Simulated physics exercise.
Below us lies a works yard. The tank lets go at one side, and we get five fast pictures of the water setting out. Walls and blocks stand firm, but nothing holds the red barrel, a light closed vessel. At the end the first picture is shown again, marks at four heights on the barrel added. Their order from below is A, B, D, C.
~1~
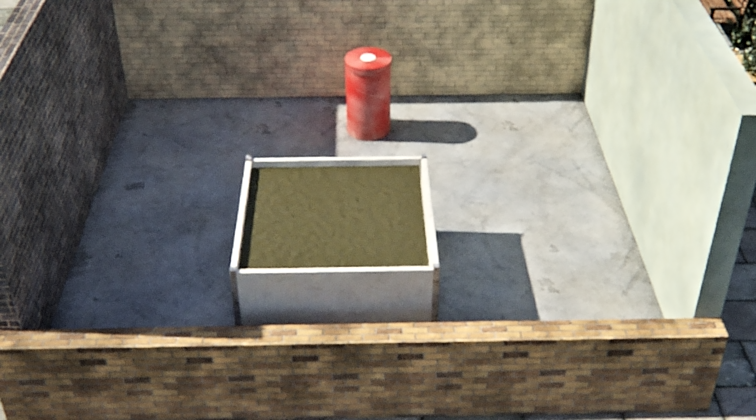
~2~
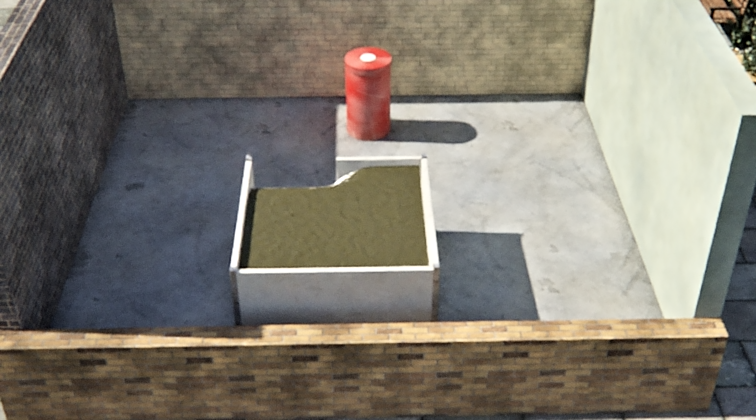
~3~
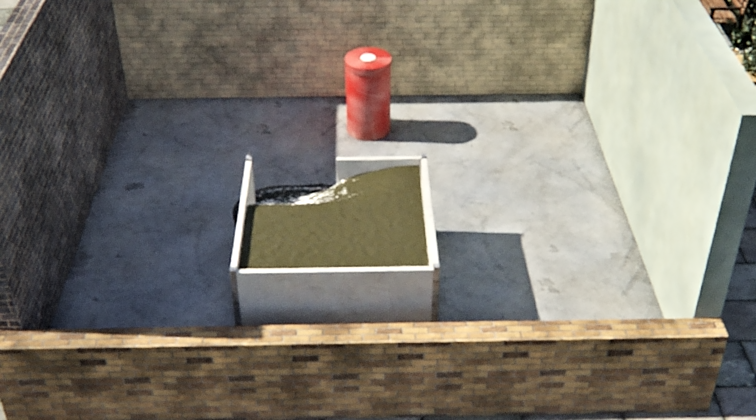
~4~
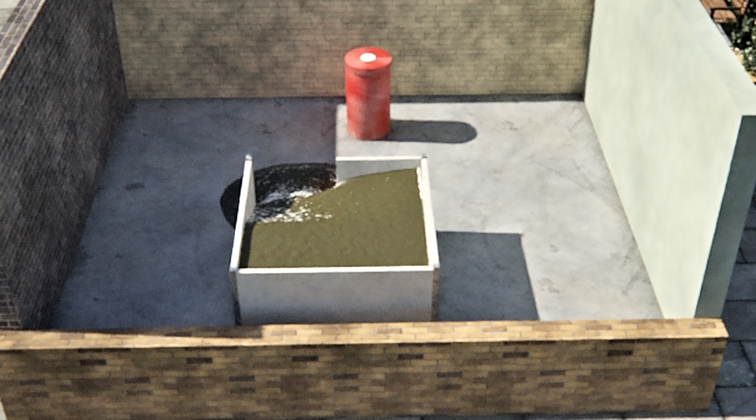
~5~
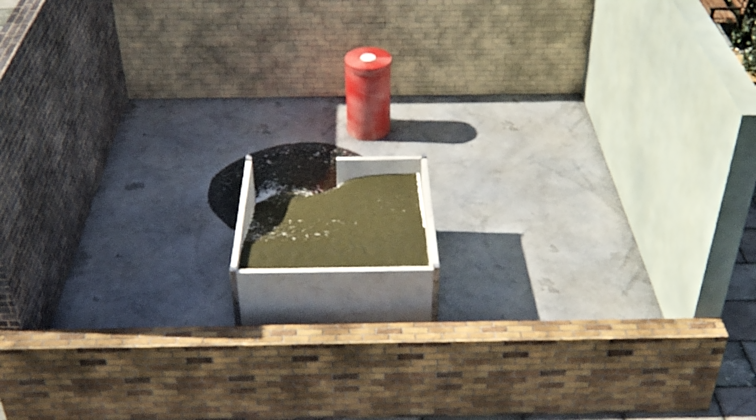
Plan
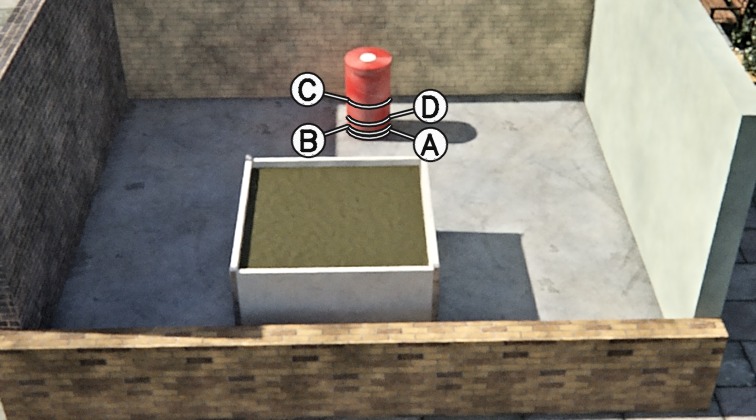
At first, a square white tank full of murky greenish-brown liquid stands in a walled yard, with a red barrel behind it. Then the left part of its back wall is gone, and the liquid dips and pours out through the gap, foaming as a dark pool spreads across the ground behind and left.
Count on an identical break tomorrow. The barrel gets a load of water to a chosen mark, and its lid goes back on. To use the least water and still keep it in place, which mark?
The limit is C.
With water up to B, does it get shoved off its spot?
Yes, that goes wrong.
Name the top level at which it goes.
That is level D.
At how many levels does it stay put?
One.
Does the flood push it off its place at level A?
Yes, it does.
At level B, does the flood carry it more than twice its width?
Yes, it does.
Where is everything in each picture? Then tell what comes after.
In the first frame, lid of the red barrel at (368, 58); tank full, its middle at (336, 217).
In the second frame, water covers 2 % of the ground, mostly out of sight from here.
In the third frame, water covers 4 % of the ground, mostly out of sight from here.
In the fourth frame, water covers 7 % of the ground, mostly out of sight from here.
In the fifth frame, lid of the red barrel at (368, 58); 10 % of the ground under water, its edge towards the barrel at (341, 152).
In white, A at (369, 138); B at (369, 133); C at (369, 107); D at (369, 124); from the bottom up A, B, D, C.
If A is chosen, it is pushed about 7 times its own width away.
If B is chosen, it is pushed about 5 times its own width away.
If C is chosen, it does not move.
If D is chosen, it is pushed about its own width away.
